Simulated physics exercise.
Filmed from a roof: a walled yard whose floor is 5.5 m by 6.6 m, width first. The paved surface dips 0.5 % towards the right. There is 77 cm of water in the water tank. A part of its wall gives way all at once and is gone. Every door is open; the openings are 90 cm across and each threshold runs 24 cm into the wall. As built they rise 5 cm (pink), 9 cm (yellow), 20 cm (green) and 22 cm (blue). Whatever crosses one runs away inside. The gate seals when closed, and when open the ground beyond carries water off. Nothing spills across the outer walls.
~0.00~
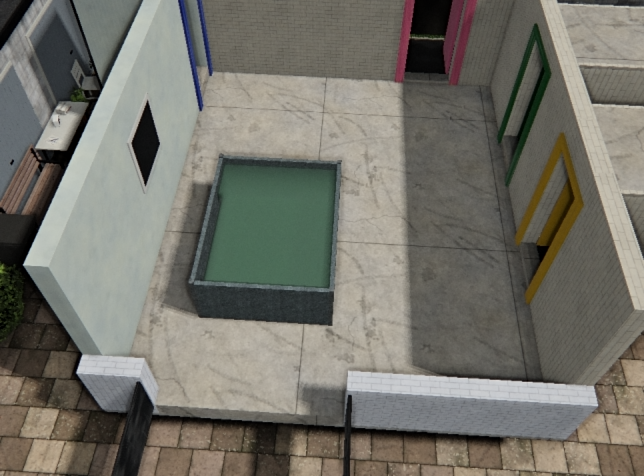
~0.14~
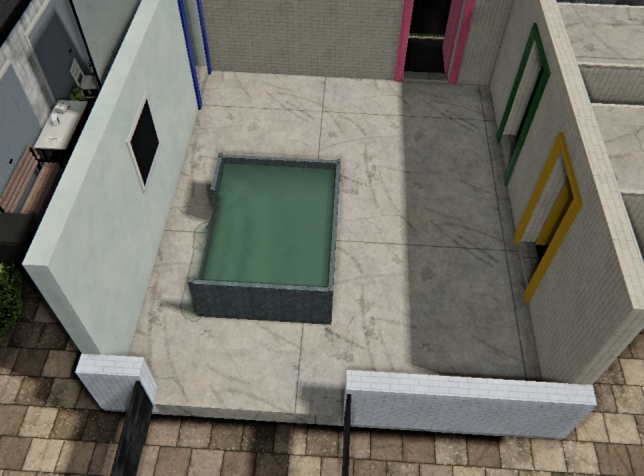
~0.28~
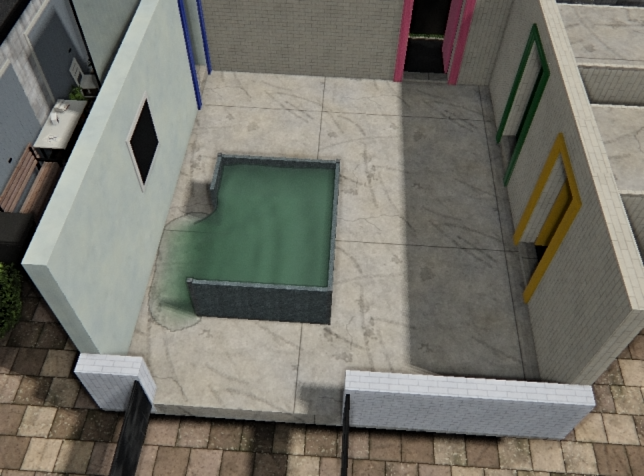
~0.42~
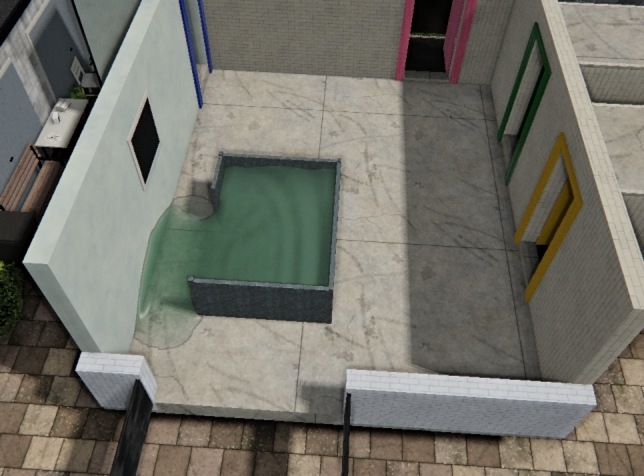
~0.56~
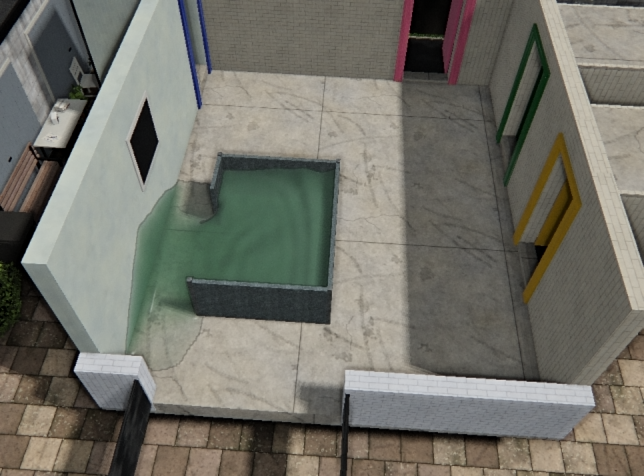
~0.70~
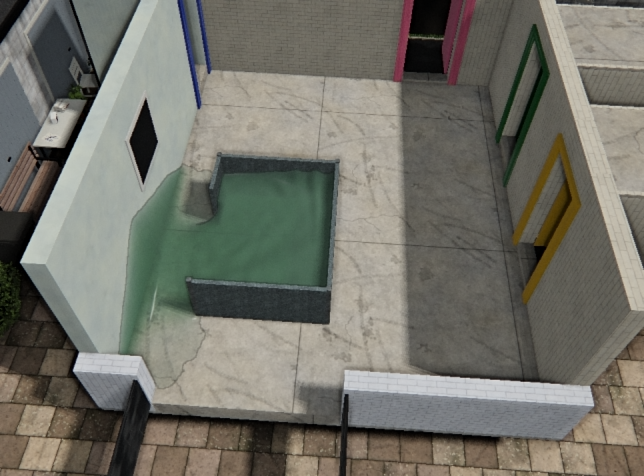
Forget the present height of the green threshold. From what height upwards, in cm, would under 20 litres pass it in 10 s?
Close to 6 cm is just enough.
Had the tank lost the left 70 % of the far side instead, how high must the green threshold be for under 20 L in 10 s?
Then roughly 14.0 cm.
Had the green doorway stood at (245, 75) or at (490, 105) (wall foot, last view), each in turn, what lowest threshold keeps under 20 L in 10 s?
About 20 and 11.5 cm.
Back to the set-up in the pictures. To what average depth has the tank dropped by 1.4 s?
Some 43 cm.
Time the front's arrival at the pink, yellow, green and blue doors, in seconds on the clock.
Arrival: Pink 3.0 s, yellow 4.0 s, green 4.5 s, blue 1.4 s.
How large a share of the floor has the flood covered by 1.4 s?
Some 20 per cent of it.
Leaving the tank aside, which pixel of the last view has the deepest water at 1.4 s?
Around (123, 369).
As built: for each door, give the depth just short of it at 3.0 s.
Depths in cm: Pink 2, yellow 0, green 0, blue 12.
After 1.4 s water covers 20 % of the floor, deepest (70 cm) near (123, 369); it has not reached the green door.
After 3.0 s water covers 50 % of the floor, deepest (28 cm) near (123, 369); it has not reached the green door.
After 10.0 s water covers 95 % of the floor, deepest (11 cm) near (539, 411); 8 cm at the green door, 0 litres in over its 20 cm threshold.
At the green door as built, the water arrived by 4.6 s and peaked near 10 cm at 6.4 s.
Run again over the same 10 s with other heights there, 34 litres in over 5 cm, 13 litres over 7 cm. The limit of 20 litres is kept from about 6 cm up.
